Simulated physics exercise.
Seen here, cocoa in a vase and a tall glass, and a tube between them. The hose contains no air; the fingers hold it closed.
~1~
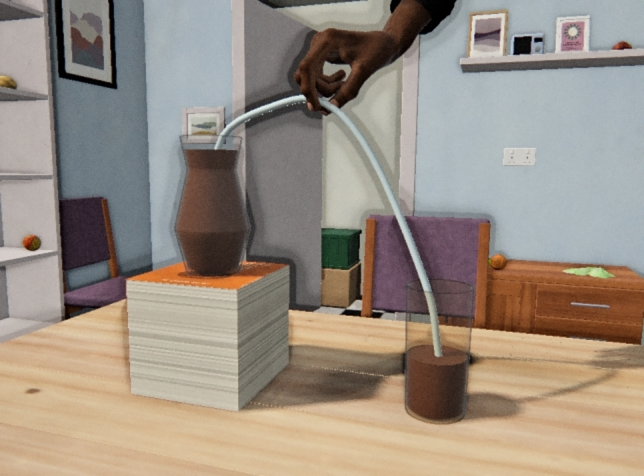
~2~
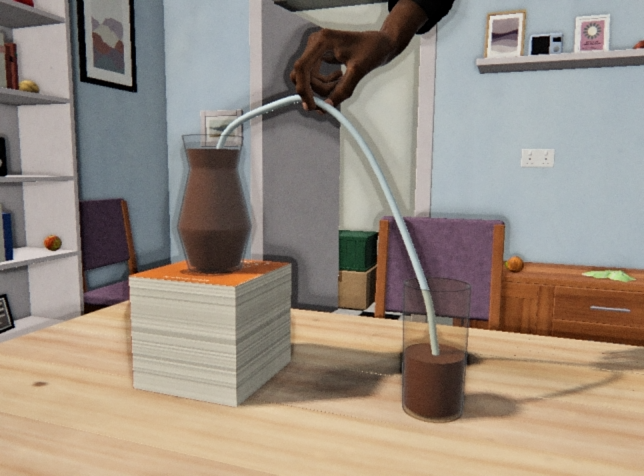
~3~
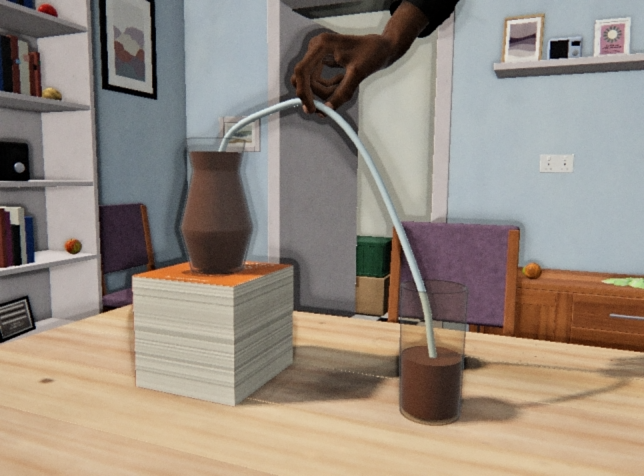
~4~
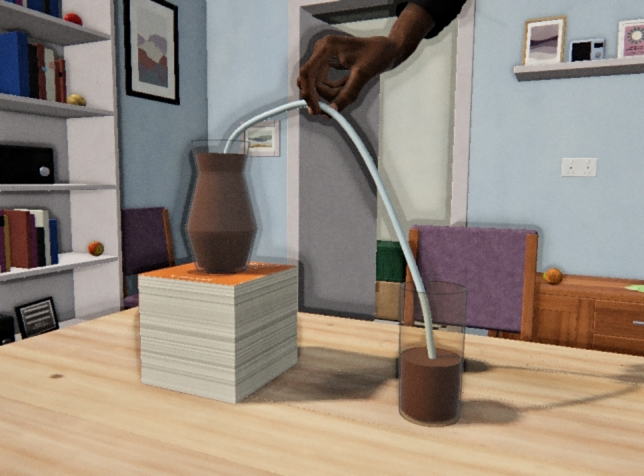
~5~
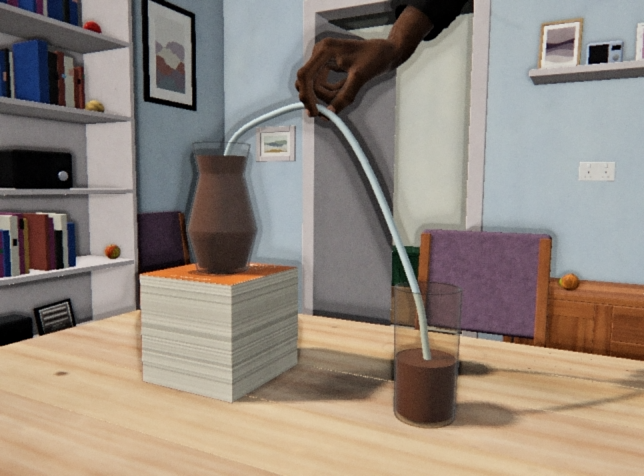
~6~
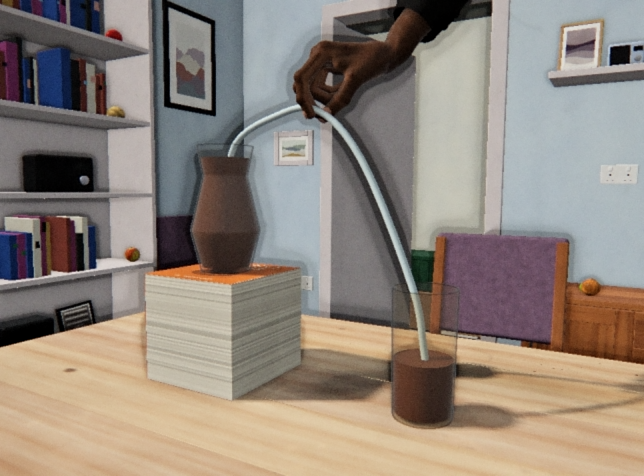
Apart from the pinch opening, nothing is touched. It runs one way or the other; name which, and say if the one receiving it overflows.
Cocoa goes - the right way, receiving - overflow.
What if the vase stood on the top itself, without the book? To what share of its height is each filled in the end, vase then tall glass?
First 60 %, second 70 %.
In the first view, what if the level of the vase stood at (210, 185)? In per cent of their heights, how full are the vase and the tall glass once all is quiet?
Respectively 10 and 100 percent.
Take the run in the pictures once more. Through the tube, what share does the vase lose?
Somewhere near 90 per cent by the end.
Next, the vase is about half full; the tall glass is about three quarters full.
After that, the vase is about a quarter full; the tall glass is full to the brim; the lower one has run over.
Finally, the vase is nearly empty; the tall glass is full to the brim; the lower one has run over.
